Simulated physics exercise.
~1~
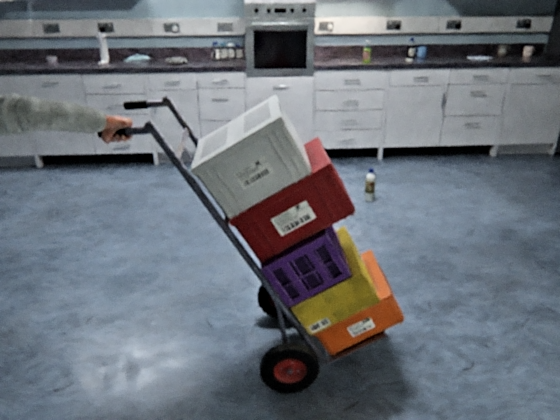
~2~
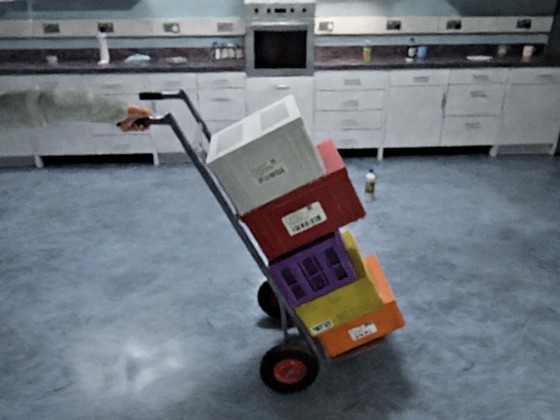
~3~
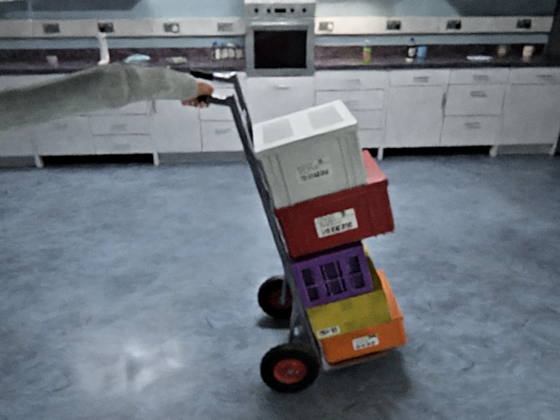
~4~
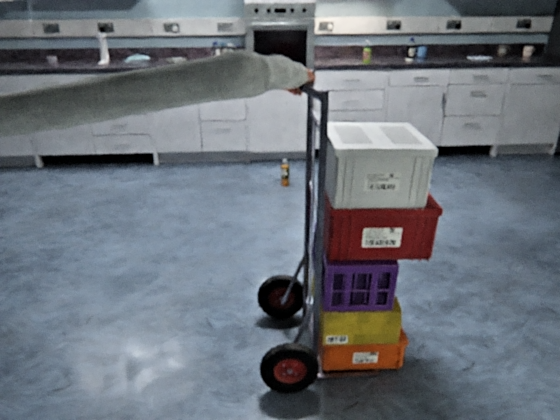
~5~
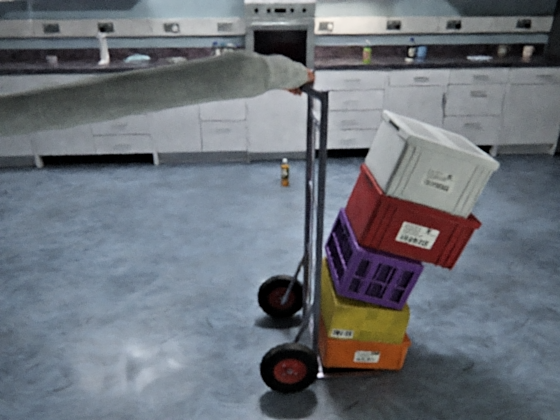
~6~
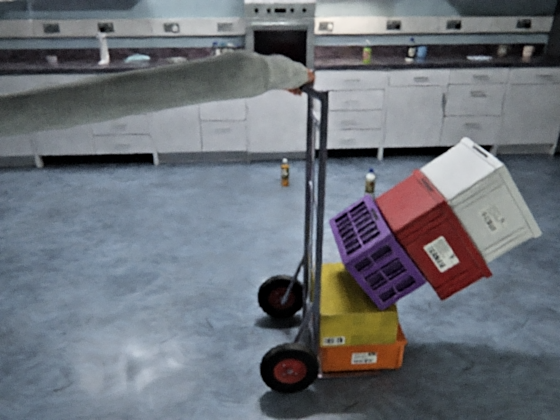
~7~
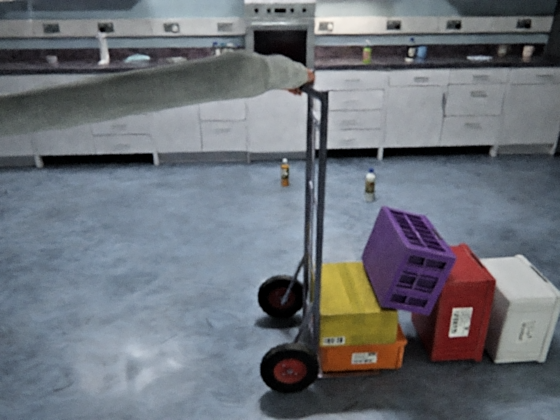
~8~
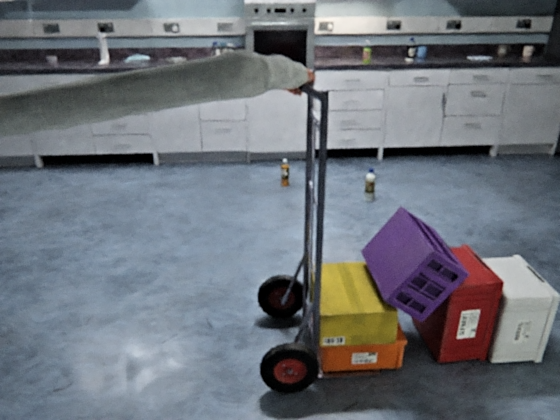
A hand truck stacked with five containers, white on top, then red, purple, yellow and orange, leans back to the left on a blue-grey floor, seen from the side in a kitchen with white cabinets and an oven behind. A hand reaching in from the left grips the handle and swings the truck forward until it stands upright. The upper three boxes keep tipping to the right. The white and red totes drop to the floor, and the purple crate tumbles after them. It ends tilted between the red tote and the yellow box, while yellow and orange stay stacked.
